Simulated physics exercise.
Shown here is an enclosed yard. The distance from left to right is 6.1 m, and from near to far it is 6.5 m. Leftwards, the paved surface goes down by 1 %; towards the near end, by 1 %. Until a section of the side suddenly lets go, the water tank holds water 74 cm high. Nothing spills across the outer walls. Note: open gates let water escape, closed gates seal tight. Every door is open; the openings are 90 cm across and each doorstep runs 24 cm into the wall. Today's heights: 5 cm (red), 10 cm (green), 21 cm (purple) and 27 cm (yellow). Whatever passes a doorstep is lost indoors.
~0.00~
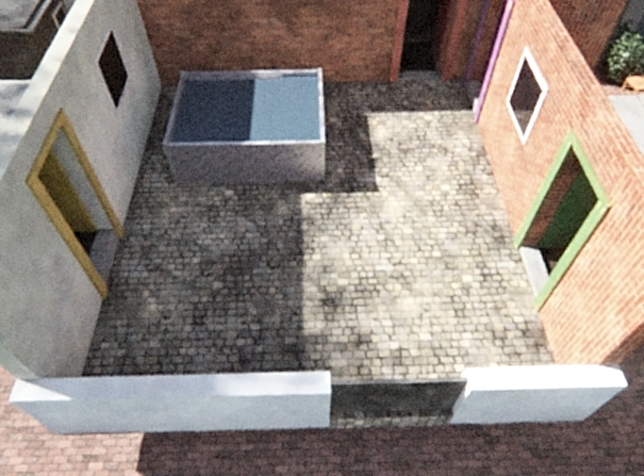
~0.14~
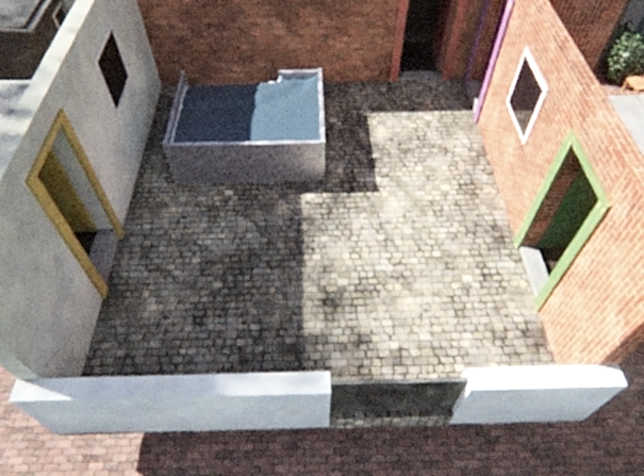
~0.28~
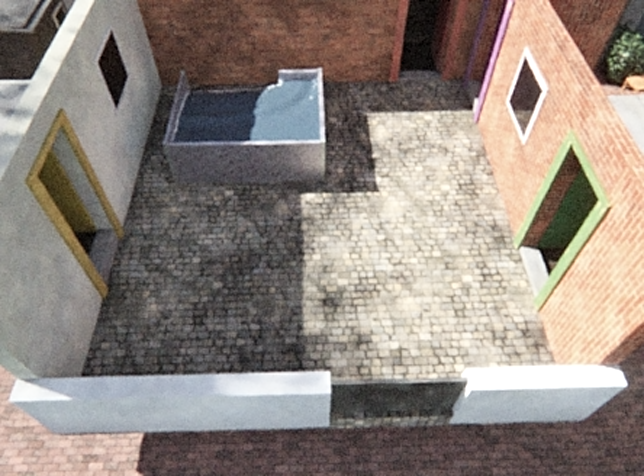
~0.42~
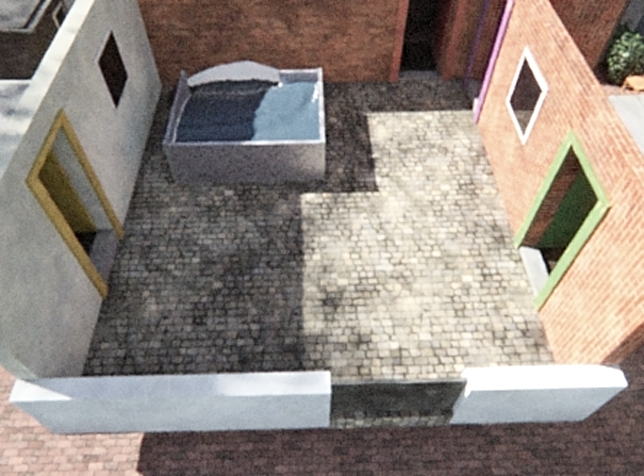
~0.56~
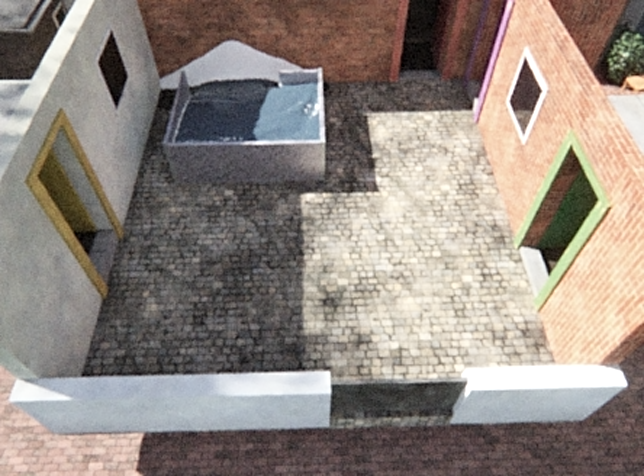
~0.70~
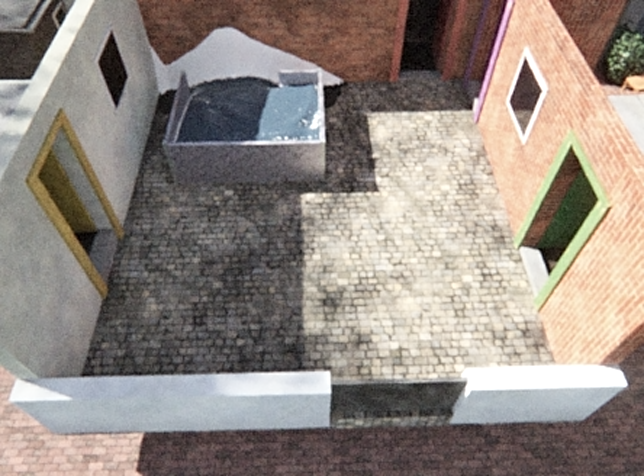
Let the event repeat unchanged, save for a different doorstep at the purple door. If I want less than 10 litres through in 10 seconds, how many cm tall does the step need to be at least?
You would need about 23 cm.
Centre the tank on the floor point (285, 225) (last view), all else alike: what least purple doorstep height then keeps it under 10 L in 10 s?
In that case about 18 cm.
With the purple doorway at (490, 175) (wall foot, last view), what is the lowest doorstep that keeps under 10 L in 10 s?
Something near 6.5 cm.
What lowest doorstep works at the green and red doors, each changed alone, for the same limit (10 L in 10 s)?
About 8.5 cm at green and 11.0 cm at red.
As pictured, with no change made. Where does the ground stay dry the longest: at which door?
Last: Green.
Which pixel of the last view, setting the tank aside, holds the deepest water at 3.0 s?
(74, 406).
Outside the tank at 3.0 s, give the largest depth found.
About 44 cm at most.
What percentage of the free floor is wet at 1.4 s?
Near 20 per cent is wet.
After 1.4 s water covers 20 % of the floor, deepest (74 cm) near (163, 86); it has not reached the purple door.
After 3.0 s water covers 50 % of the floor, deepest (44 cm) near (74, 406); 24 cm at the purple door, 12 litres in over its 21 cm doorstep.
After 10.0 s water covers 95 % of the floor, deepest (17 cm) near (74, 406); 6 cm at the purple door, 18 litres in over its 21 cm doorstep.
At the purple door as built, the water arrived by 1.8 s and peaked near 30 cm at 2.4 s.
With a doorstep of 20.5 cm, 20 litres would have come in within the 10 s; with 27.5 cm, 2 litres. So under 10 litres takes about 23 cm.
